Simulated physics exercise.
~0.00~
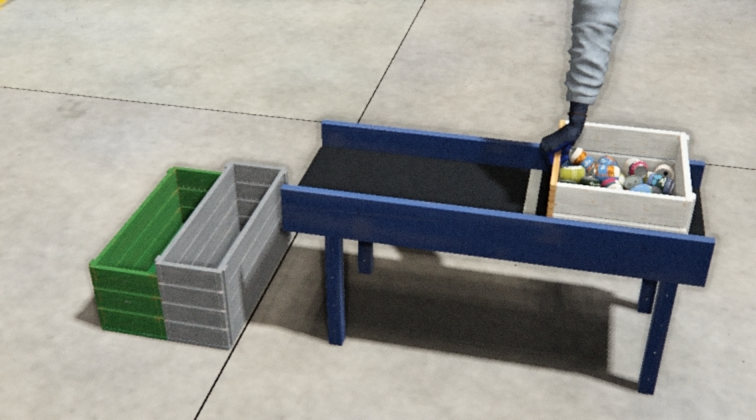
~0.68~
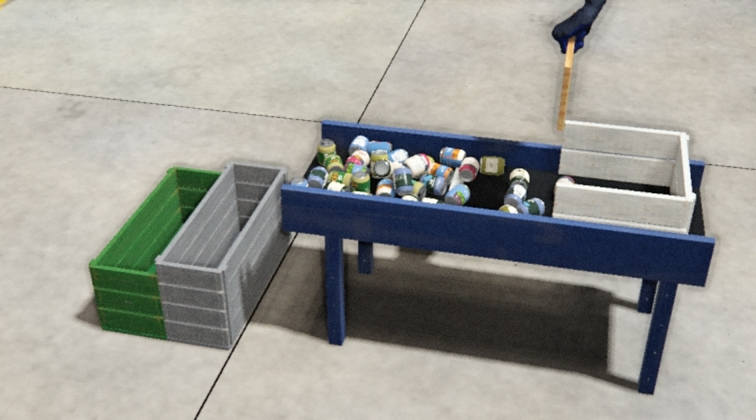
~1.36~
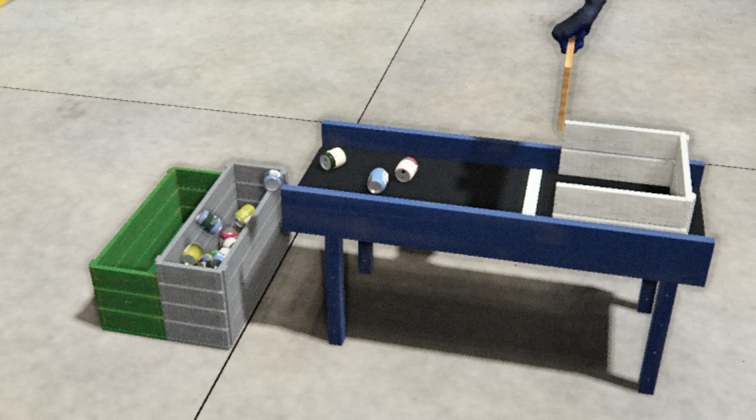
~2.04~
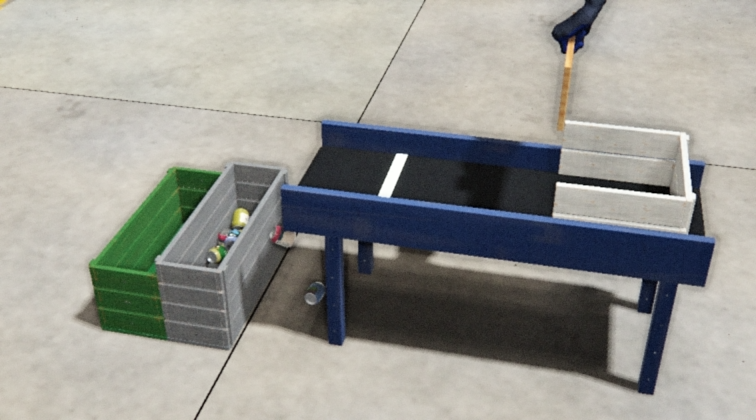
A gloved hand lifts the wooden gate from a white pen full of small, colorful cans at the right end of a blue-sided conveyor. The loose cans spill out and spread along the black belt, travelling left toward a grey box with a green tub beyond it. They drop off the end into the grey box, while a white stripe rides along behind the last few stragglers. Soon the belt is clear of cans and the pen stands empty. Most land in the grey box, but one falls short beneath the belt's end, and the green tub appears empty.
